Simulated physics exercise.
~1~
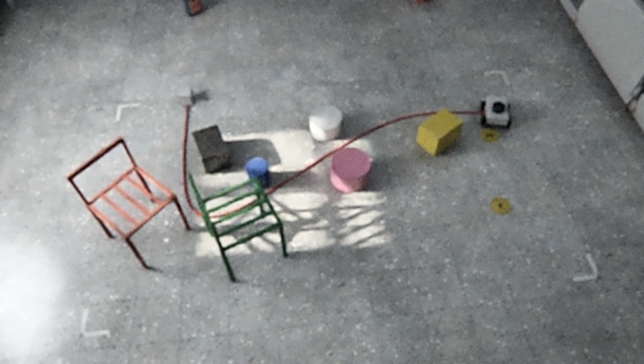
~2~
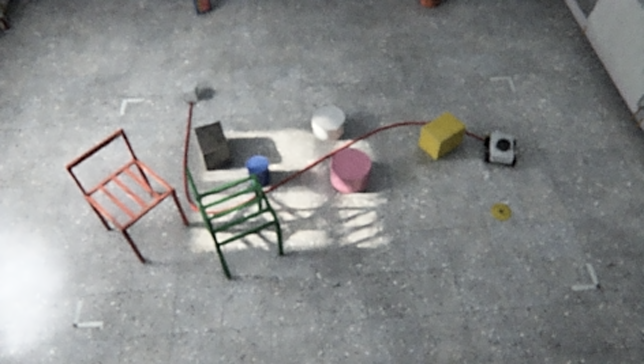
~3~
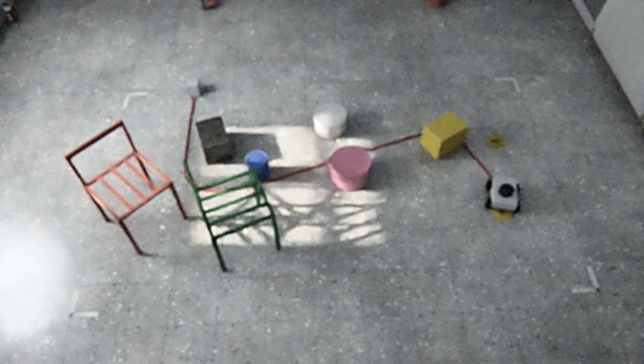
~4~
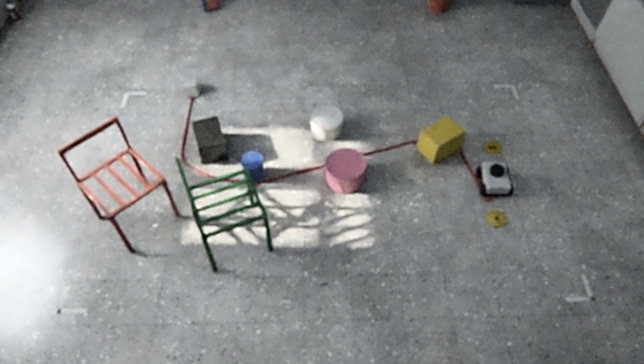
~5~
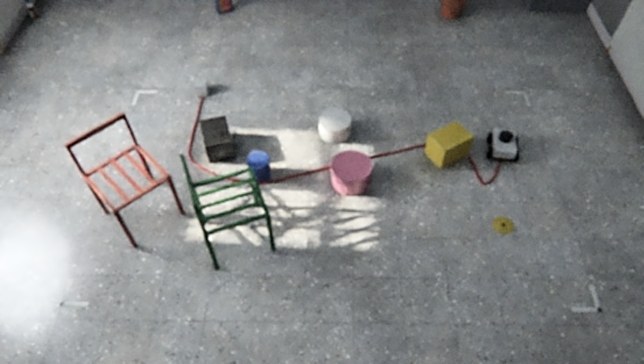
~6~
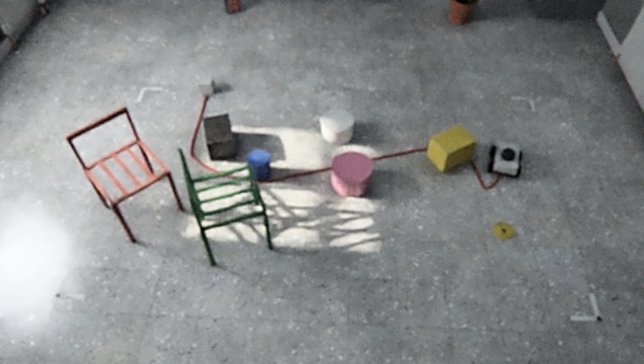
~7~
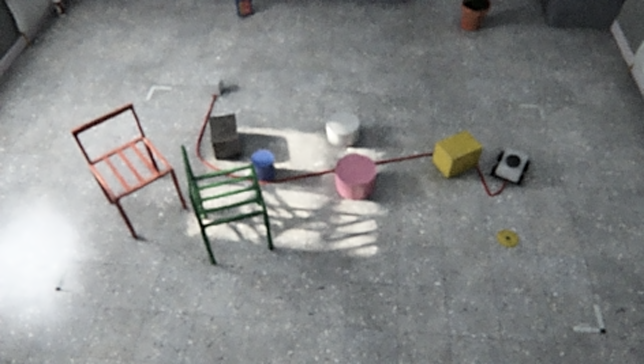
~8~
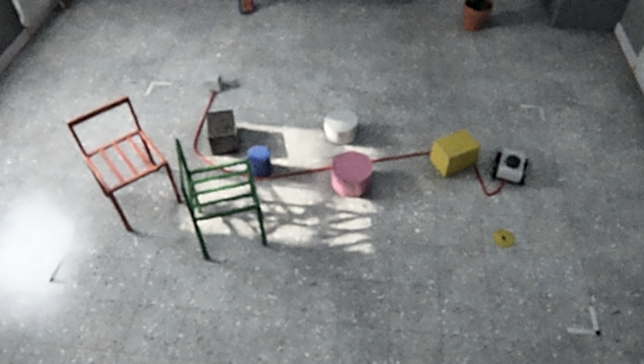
Grey speckled floor with chairs, buckets and crates, a small cart trailing a red lead moving down, then back up and stopping.
